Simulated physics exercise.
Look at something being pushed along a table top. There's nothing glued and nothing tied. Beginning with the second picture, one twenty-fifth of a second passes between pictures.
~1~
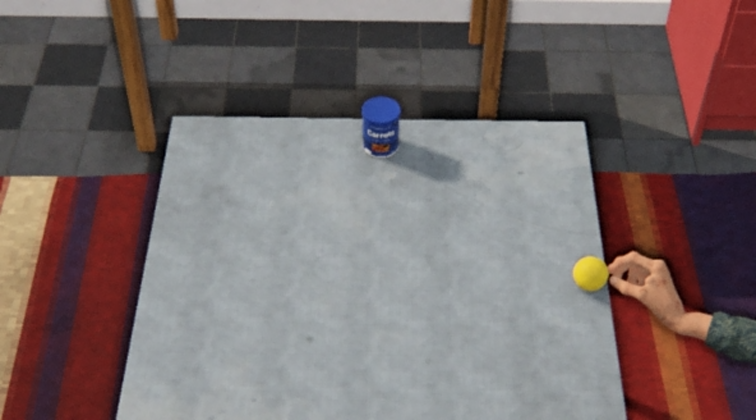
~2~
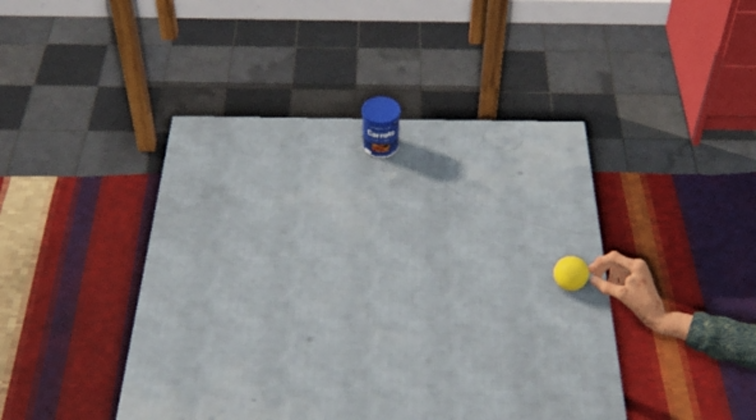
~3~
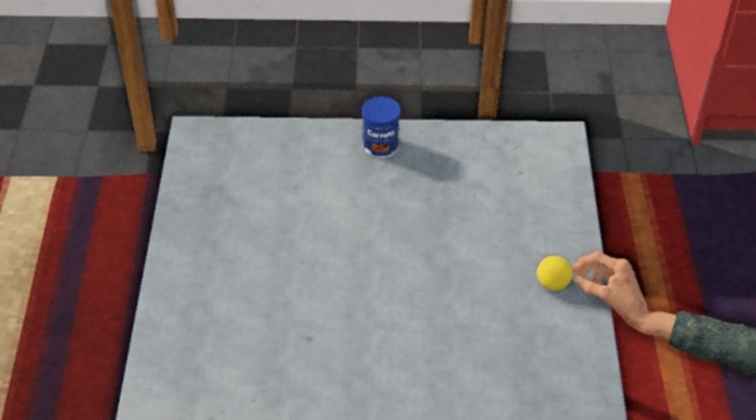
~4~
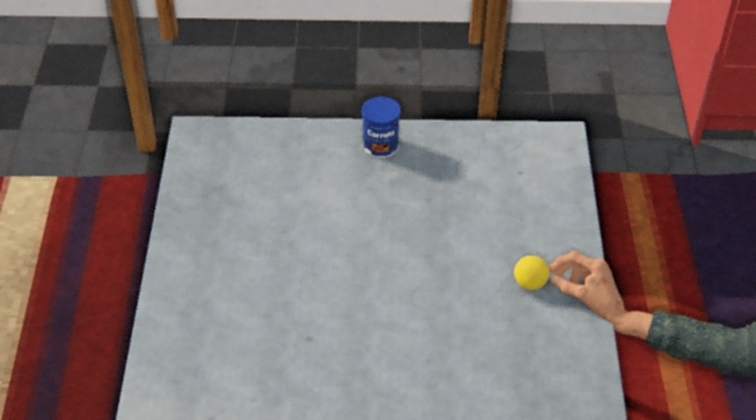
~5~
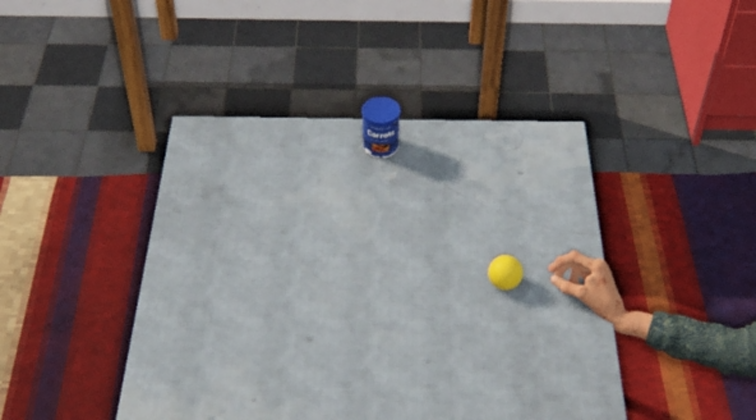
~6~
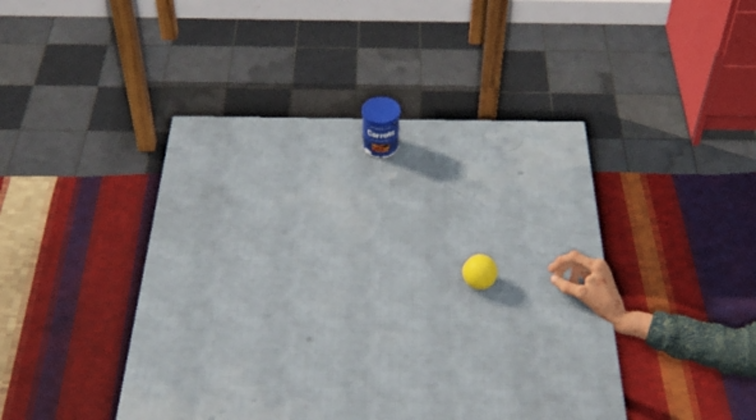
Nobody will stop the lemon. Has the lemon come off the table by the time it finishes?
Yes - most likely it gets off the table.
Then, 0.40 s after the last picture, yellow lemon rolled well along near (255, 269).
Then, 0.80 s after the last picture, yellow lemon now off the table.
By the end, off the table, yellow lemon.
